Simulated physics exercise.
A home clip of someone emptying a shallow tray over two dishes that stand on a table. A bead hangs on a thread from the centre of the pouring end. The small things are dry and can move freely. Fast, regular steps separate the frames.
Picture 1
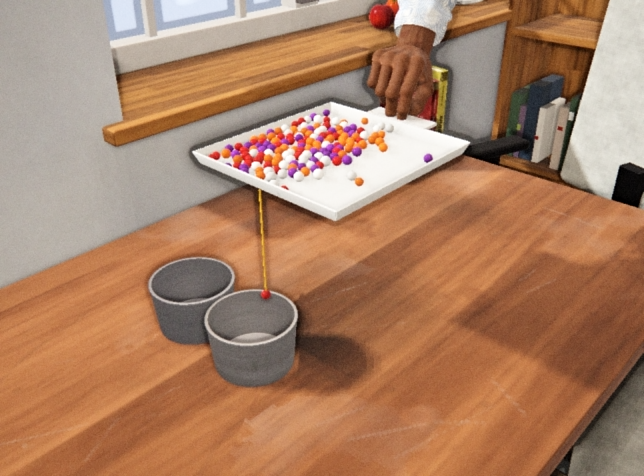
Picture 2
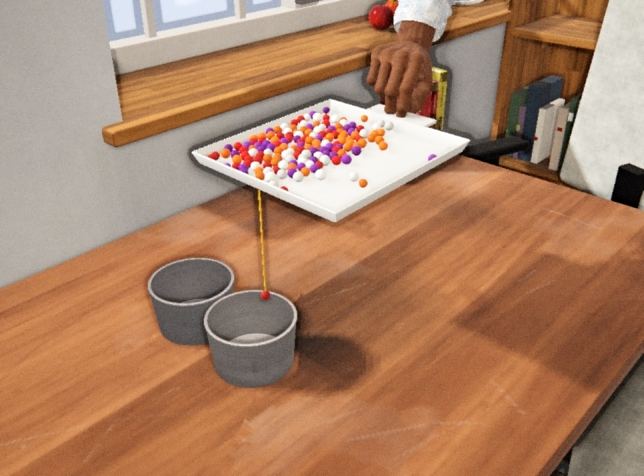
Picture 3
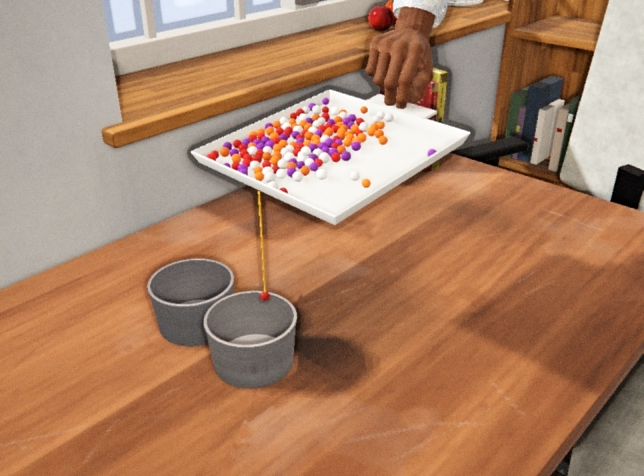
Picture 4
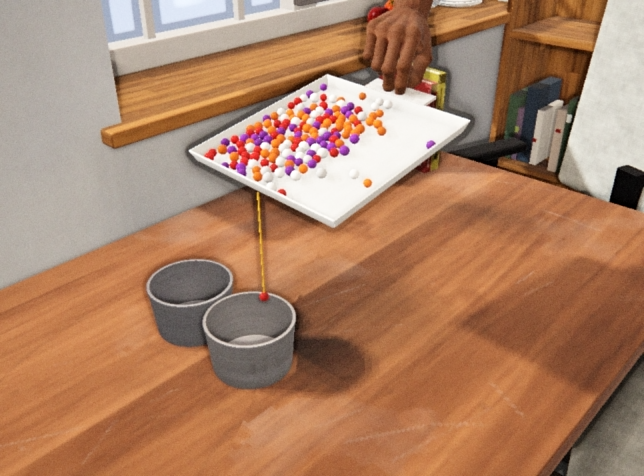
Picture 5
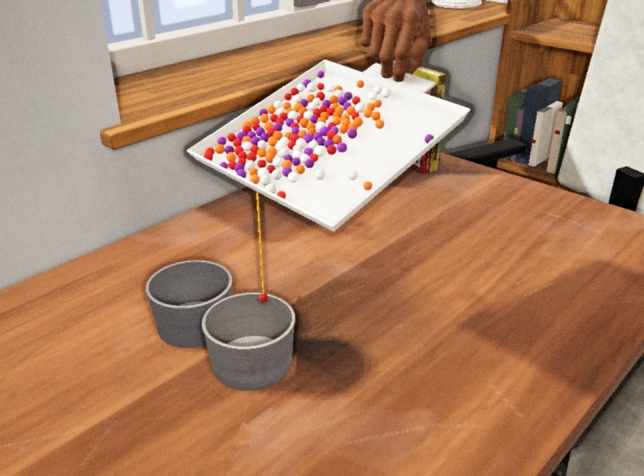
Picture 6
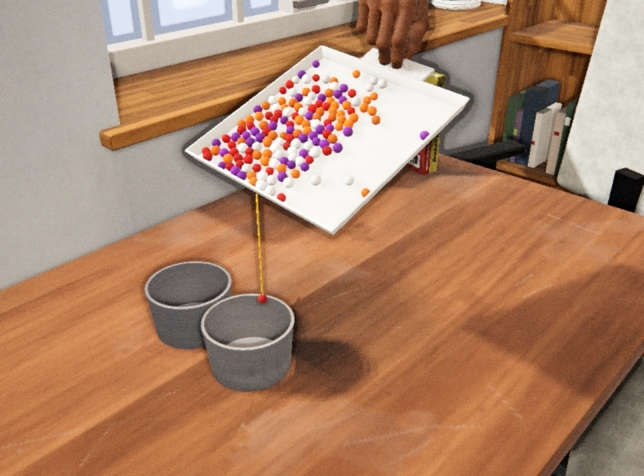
At the start, a hand holds a white tray of red, orange, purple and white beads level above two gray dishes on a wooden table. The hand then gradually tilts the tray toward its near edge, right corner lowest, and the beads begin shifting slightly, a few first, then nearly all.
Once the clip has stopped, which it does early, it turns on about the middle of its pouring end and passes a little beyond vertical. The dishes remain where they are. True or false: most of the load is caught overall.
False - less than half is caught.
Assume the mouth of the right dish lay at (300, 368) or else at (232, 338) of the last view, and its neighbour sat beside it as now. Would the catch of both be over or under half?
Beyond half, then short of half.
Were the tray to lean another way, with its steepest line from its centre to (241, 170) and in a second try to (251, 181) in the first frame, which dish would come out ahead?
Place one gives the leftmost dish, place two gives the leftmost dish.
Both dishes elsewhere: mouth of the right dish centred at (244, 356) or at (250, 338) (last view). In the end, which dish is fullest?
Result, first place: The righthand one; second place: The righthand one.
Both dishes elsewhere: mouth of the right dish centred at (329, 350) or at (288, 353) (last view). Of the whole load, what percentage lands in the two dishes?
Roughly 40 per cent, then roughly 70 per cent.
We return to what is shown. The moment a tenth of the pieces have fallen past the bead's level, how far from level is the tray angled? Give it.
I'd say it is tilted about 60°.
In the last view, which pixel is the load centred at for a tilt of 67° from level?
About (283, 269).
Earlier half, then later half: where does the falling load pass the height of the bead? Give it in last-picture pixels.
Earlier portion about (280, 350); later portion about (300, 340).
Just after the last frame, tray tipped steeply; roughly a third on the tray; about a tenth in the right dish; just a few in the left dish; roughly a quarter outside both; roughly a third in the air.
A moment on, tray tipped past a quarter turn; roughly a quarter in the right dish; the larger part outside both; just a few in the air.
Further on, tray tipped past a quarter turn; roughly a quarter in the right dish; the larger part outside both.
When it is over, tray tipped past a quarter turn; roughly a quarter in the right dish; not one in the left dish; the larger part outside both.
